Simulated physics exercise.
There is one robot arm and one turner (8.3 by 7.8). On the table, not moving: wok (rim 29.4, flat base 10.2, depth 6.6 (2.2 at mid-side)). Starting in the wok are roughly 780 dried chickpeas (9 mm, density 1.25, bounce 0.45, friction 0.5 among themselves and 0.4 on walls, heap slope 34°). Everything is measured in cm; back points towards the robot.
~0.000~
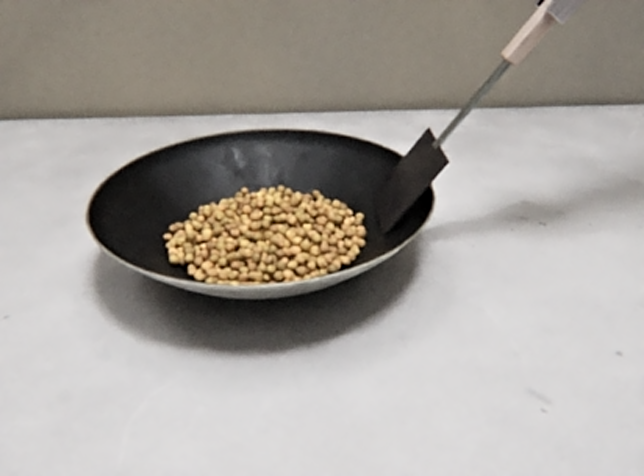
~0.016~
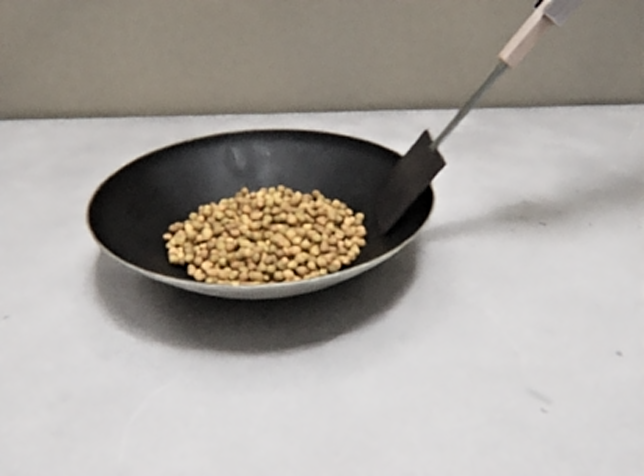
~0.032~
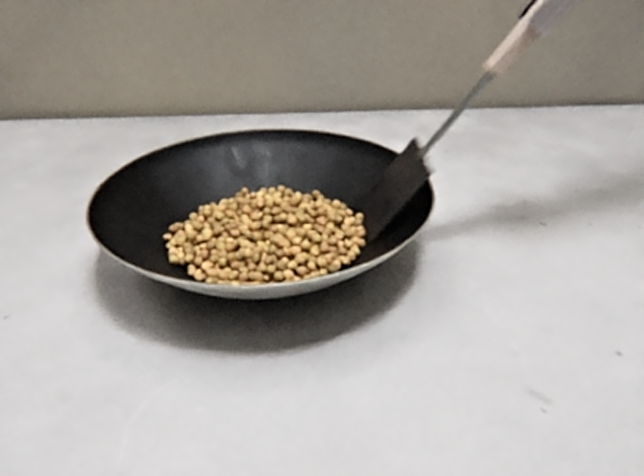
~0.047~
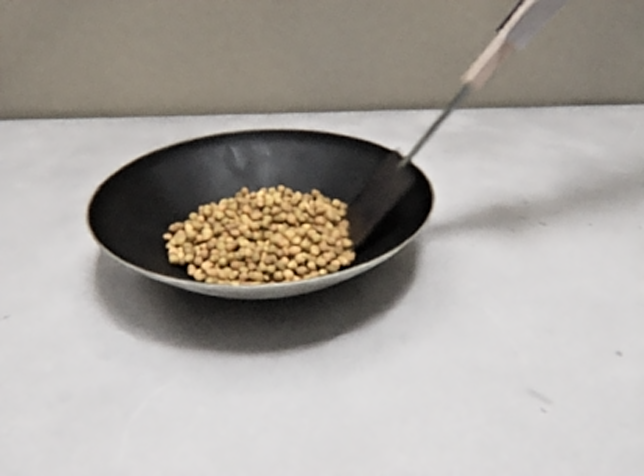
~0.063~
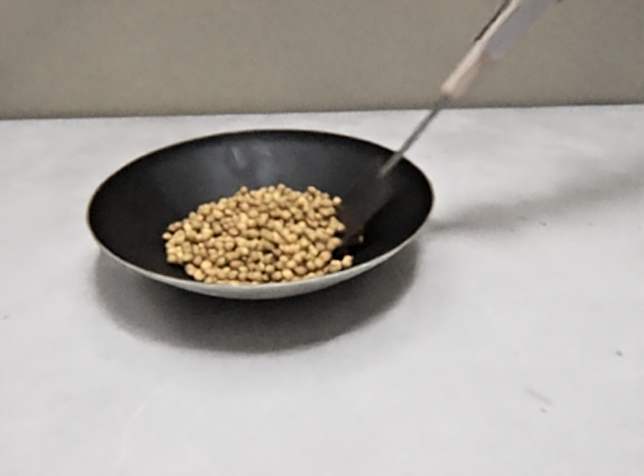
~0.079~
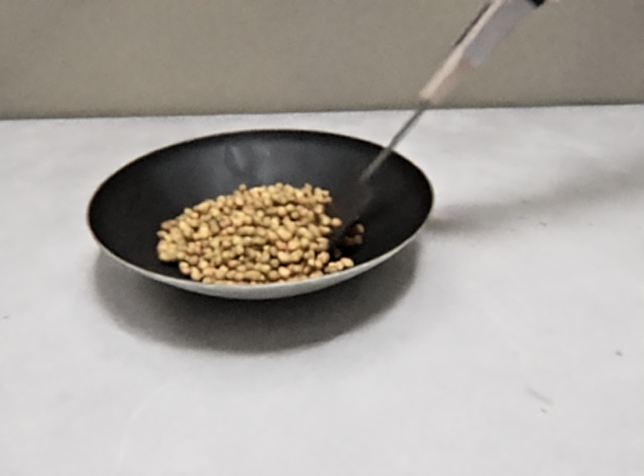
A dark, flat-bladed turner with a pale handle, reaching in from the upper right, slides left and slightly down inside a wok, pressing into the right edge of a heap and nudging some of it leftward. The black wok with a light rim holds the tan, dried chickpeas and stays still left of centre. A steady, slightly raised view shows the pale grey tabletop before a plain beige-grey wall.
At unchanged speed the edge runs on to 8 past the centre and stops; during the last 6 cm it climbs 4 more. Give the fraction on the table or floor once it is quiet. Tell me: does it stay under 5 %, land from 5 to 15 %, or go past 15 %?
It goes past 15 %.
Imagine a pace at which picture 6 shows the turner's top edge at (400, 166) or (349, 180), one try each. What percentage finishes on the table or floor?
First try around 0 %, second try around 25 %.
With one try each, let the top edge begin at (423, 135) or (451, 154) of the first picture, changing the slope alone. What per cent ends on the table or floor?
Close to 20 and 20 percent respectively.
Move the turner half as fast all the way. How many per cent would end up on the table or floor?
I'd expect near 0 per cent.
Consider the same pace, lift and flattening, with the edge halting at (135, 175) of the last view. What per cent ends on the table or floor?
Around 35 percent ends on the table or floor.
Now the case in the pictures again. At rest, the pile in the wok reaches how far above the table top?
Top of the heap: Roughly 6.0 cm above the table top.
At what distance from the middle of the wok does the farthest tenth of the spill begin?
I'd put it at about 60 centimetres.
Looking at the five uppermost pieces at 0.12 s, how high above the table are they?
Estimated height above table: Approx. 5 cm.
By 0.12 s, sloping 54°, highest piece 7 above the table; 783 in the wok.
By 0.16 s, sloping 54°, highest piece 7 above the table; 783 in the wok.
By 0.38 s, sloping 54°, highest piece 10 above the table; 616 in the wok, 50 on the table or floor, 117 on the blade or in flight.
By 1.43 s, sloping 54°, highest piece 6 above the table; 616 in the wok, 167 on the table or floor.
Final count, 616 in the wok, 167 on the table or floor. That is 21 % on the table or floor.
